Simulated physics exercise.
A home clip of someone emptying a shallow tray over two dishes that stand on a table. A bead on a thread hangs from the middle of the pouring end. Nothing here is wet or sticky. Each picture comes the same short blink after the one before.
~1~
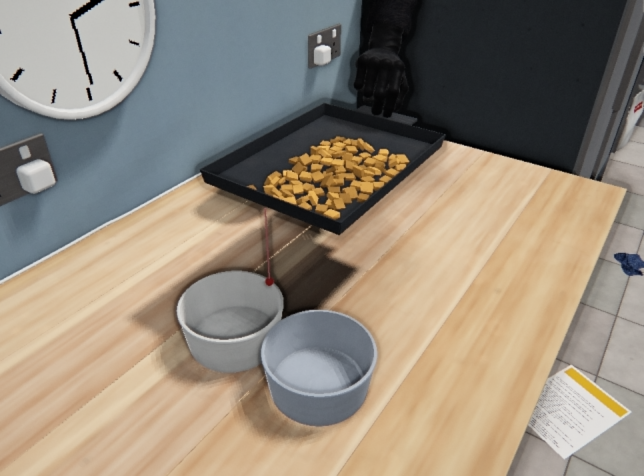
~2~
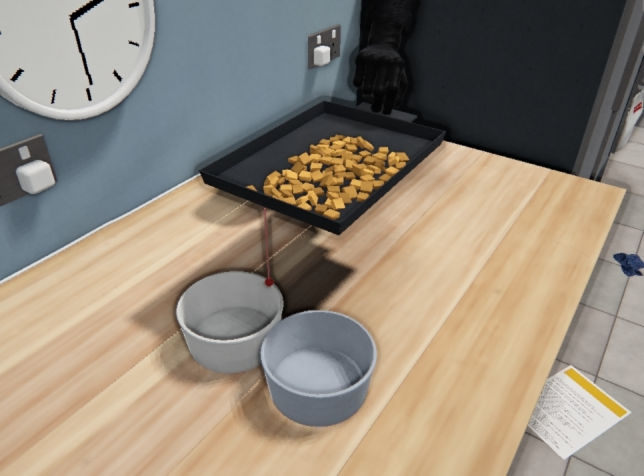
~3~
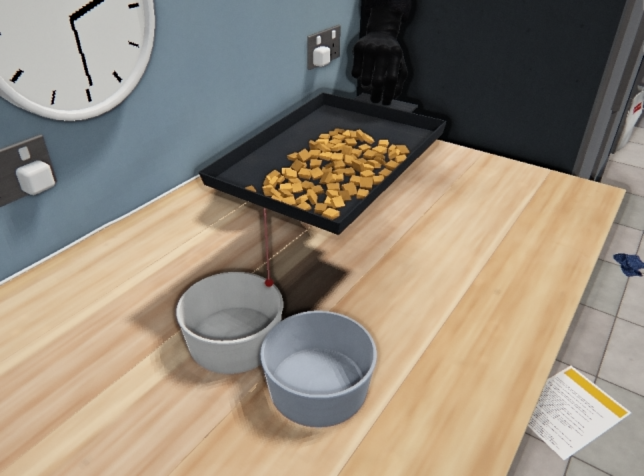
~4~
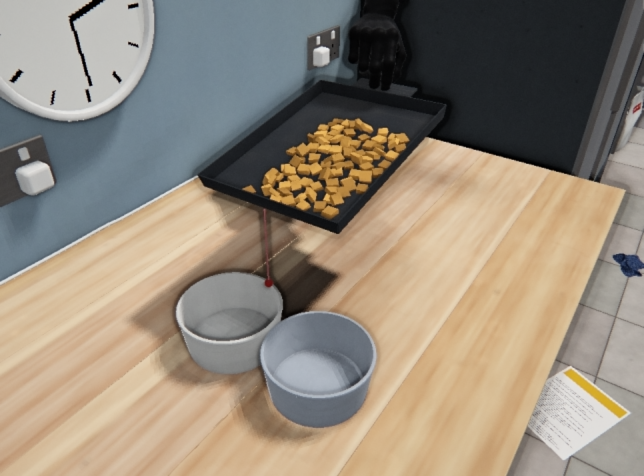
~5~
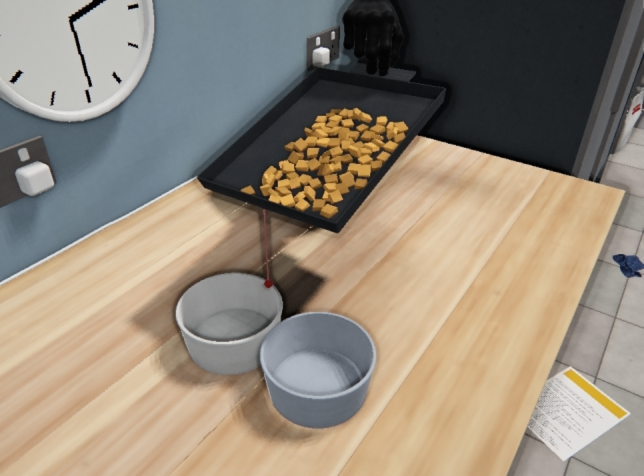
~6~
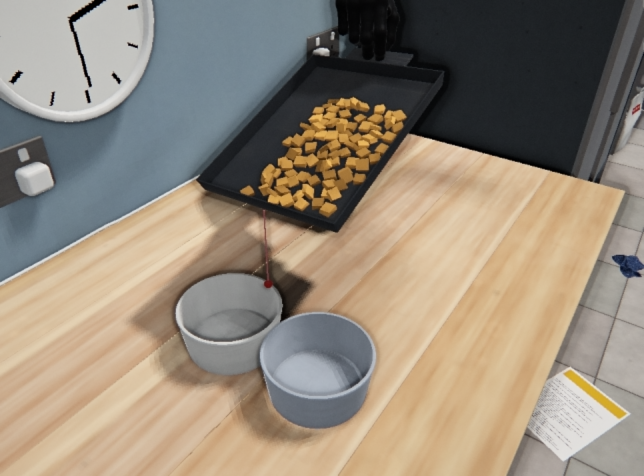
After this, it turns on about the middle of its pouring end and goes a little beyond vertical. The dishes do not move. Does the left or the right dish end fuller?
Fuller: The left-hand dish.
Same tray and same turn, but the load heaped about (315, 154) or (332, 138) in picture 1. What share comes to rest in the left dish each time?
In turn 70 and 60 in a hundred.
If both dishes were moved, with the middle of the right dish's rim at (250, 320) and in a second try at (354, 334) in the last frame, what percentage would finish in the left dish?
First some 30, then 30 per cent.
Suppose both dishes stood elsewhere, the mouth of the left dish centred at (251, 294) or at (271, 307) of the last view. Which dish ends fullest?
One: The left dish. Two: The left-hand dish.
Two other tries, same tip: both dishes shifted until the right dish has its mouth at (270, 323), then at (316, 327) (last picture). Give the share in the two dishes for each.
Near 90 % and 70 %.
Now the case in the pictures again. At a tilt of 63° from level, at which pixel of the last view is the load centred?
Around (260, 181).
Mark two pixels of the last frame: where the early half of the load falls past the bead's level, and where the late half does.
First near (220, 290), later near (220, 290).
Just after the last frame, tray tipped steeply; every one on the tray.
A moment on, tray tipped past a quarter turn; roughly two thirds on the tray; just a few in the right dish; roughly a quarter in the left dish; about a tenth outside both; just a few in the air.
Further on, tray tipped past a quarter turn; about a tenth in the right dish; roughly two thirds in the left dish; roughly a quarter outside both.
When it is over, tray tipped past a quarter turn; about a tenth in the right dish; roughly two thirds in the left dish; roughly a quarter outside both.
